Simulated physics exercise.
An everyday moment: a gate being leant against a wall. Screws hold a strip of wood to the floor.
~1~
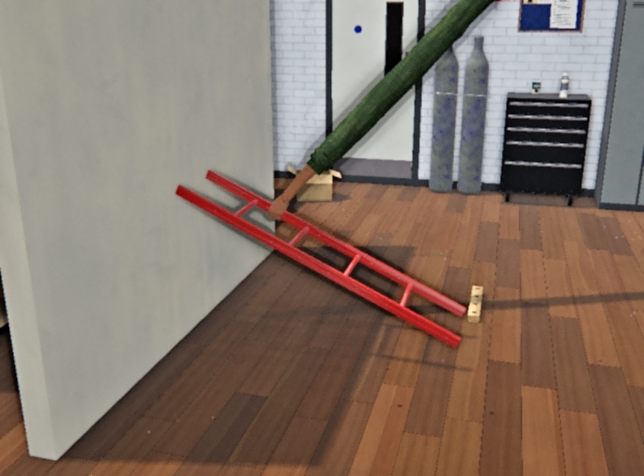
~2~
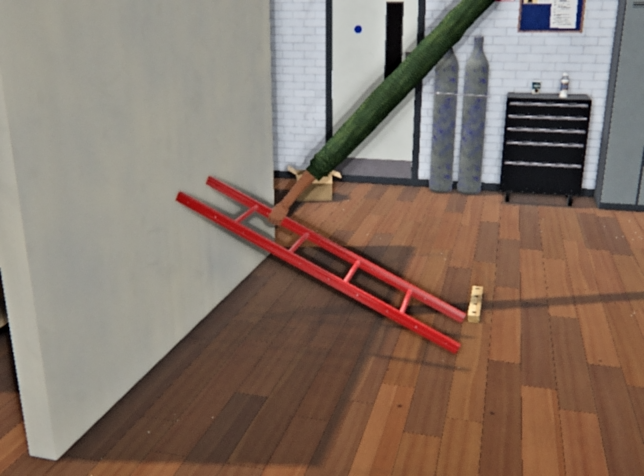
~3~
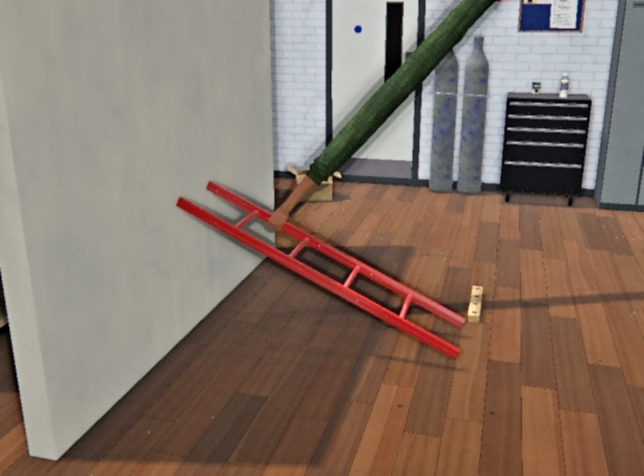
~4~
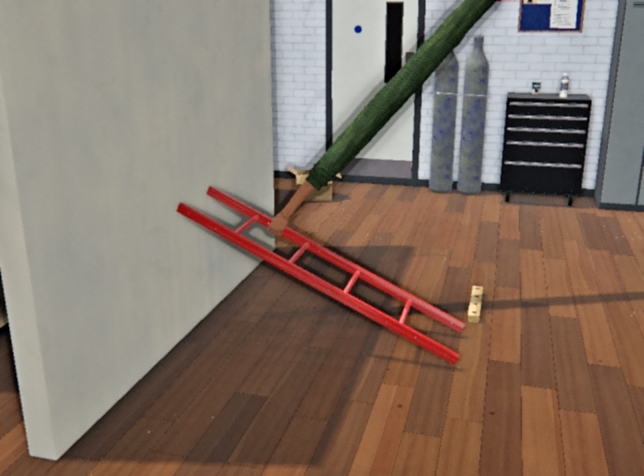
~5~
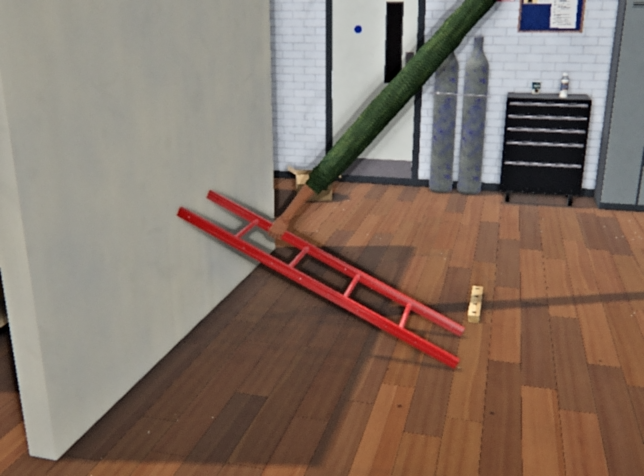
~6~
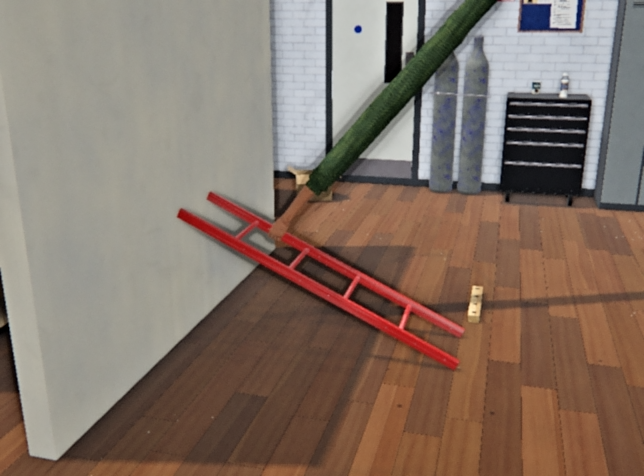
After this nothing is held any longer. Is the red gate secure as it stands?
The red gate gives way at the feet.
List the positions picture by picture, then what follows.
Still on the way; red gate (324, 253); batten (476, 304), in the first picture.
Still on the way; red gate (324, 259); batten (476, 304), in the second picture.
Still on the way; red gate (324, 264); batten (476, 304), in the third picture.
Still on the way; red gate (324, 269); batten (476, 304), in the fourth picture.
Still on the way; red gate (324, 273); batten (476, 304), in the fifth picture.
In place, still held; red gate (324, 275); batten (476, 304), in the sixth picture.
Then, 0.26 s past the last view, red gate leaning 9° off how it started near (332, 296).
Finally, the red gate slides out and falls, near (341, 334).
